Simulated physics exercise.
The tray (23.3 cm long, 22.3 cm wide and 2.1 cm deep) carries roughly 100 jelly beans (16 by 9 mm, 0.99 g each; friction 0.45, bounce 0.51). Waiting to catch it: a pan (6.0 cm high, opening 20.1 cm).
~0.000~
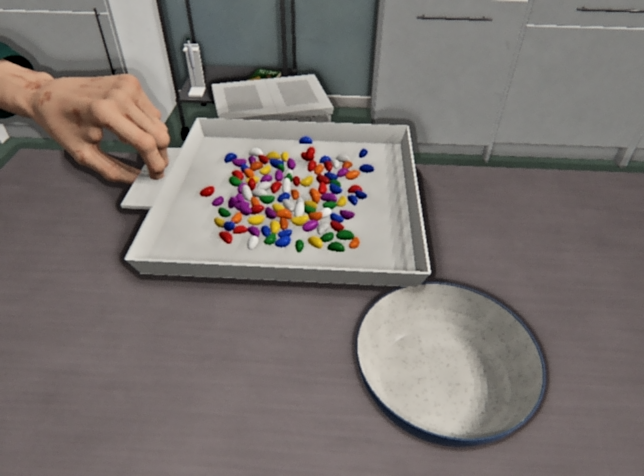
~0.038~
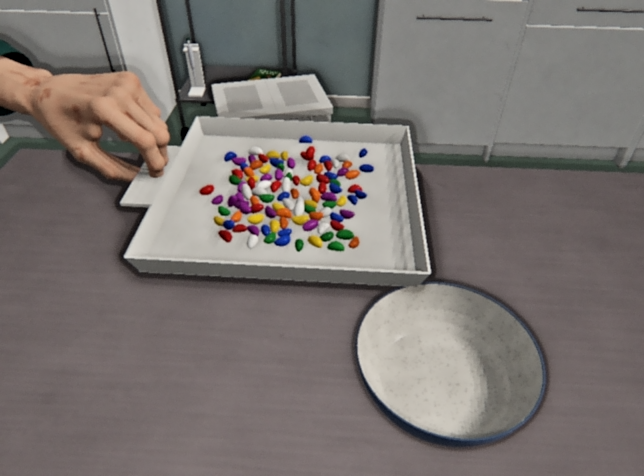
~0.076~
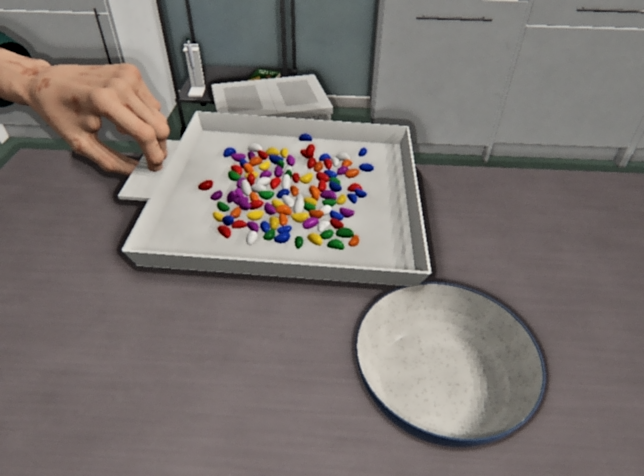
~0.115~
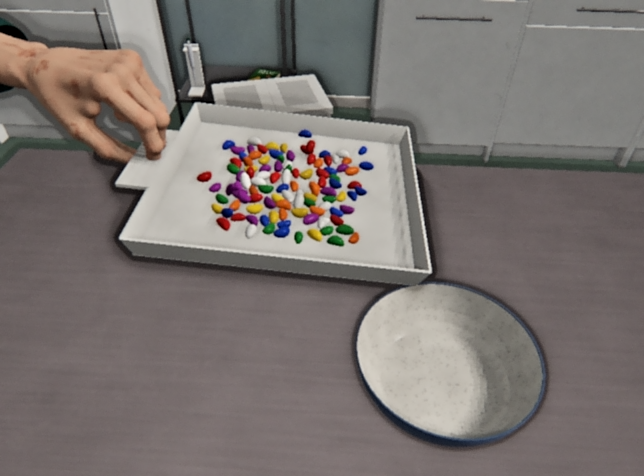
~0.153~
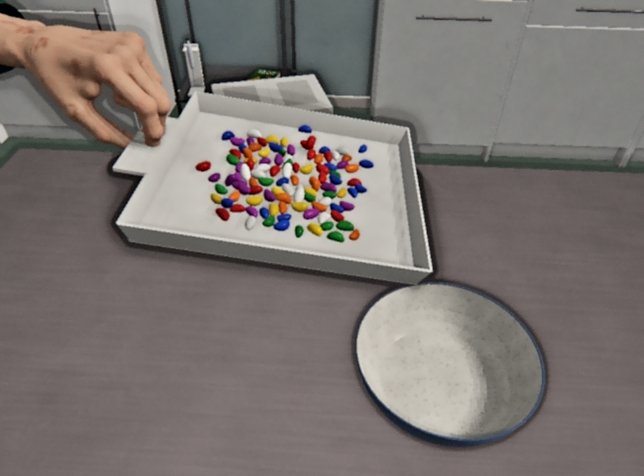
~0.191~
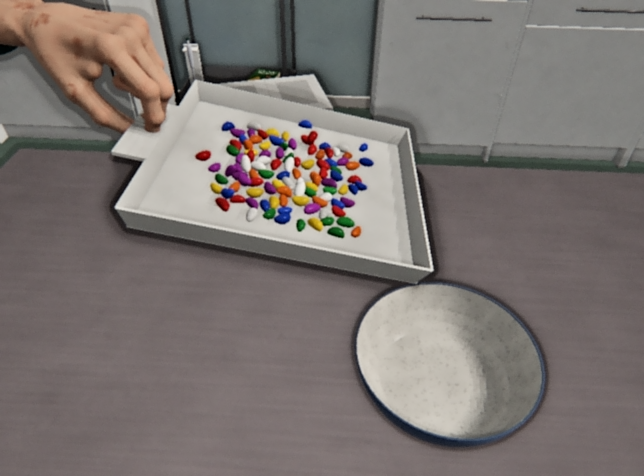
A hand held a white tray of colorful jelly beans above a gray counter, beside a round pan, then gradually raised the tray's left side so it slanted down to the right.
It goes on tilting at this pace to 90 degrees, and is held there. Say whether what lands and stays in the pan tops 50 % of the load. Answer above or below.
Share that ends inside, set against 50 %: Below.
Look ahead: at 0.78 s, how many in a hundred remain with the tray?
Some 95 per cent of the load.
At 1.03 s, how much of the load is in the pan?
Some 10 per cent.
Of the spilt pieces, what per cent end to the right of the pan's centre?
Some 50 per cent.
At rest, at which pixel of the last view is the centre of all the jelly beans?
Near (437, 326).
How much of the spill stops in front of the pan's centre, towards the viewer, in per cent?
Roughly 0 per cent.
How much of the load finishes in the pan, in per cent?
Some 40 per cent.
Then, at 0.51 s, tilt 40 degrees; tray 100 %; middle of all pieces on or above the table near (352, 146).
After 0.78 s, tilt 65 degrees; tray 95 %, in the air 5 %; middle of all pieces on or above the table near (406, 168).
After 1.03 s, tilt 87 degrees; tray 70 %, outside 10 %, pan 10 %, in the air 15 %; middle of all pieces on or above the table near (420, 208).
Then, at 1.27 s, tilt 90 degrees; tray 10 %, outside 30 %, pan 20 %, in the air 40 %; middle of all pieces on or above the table near (435, 265).
At rest (2.7 s), outside 60 %, pan 40 %.
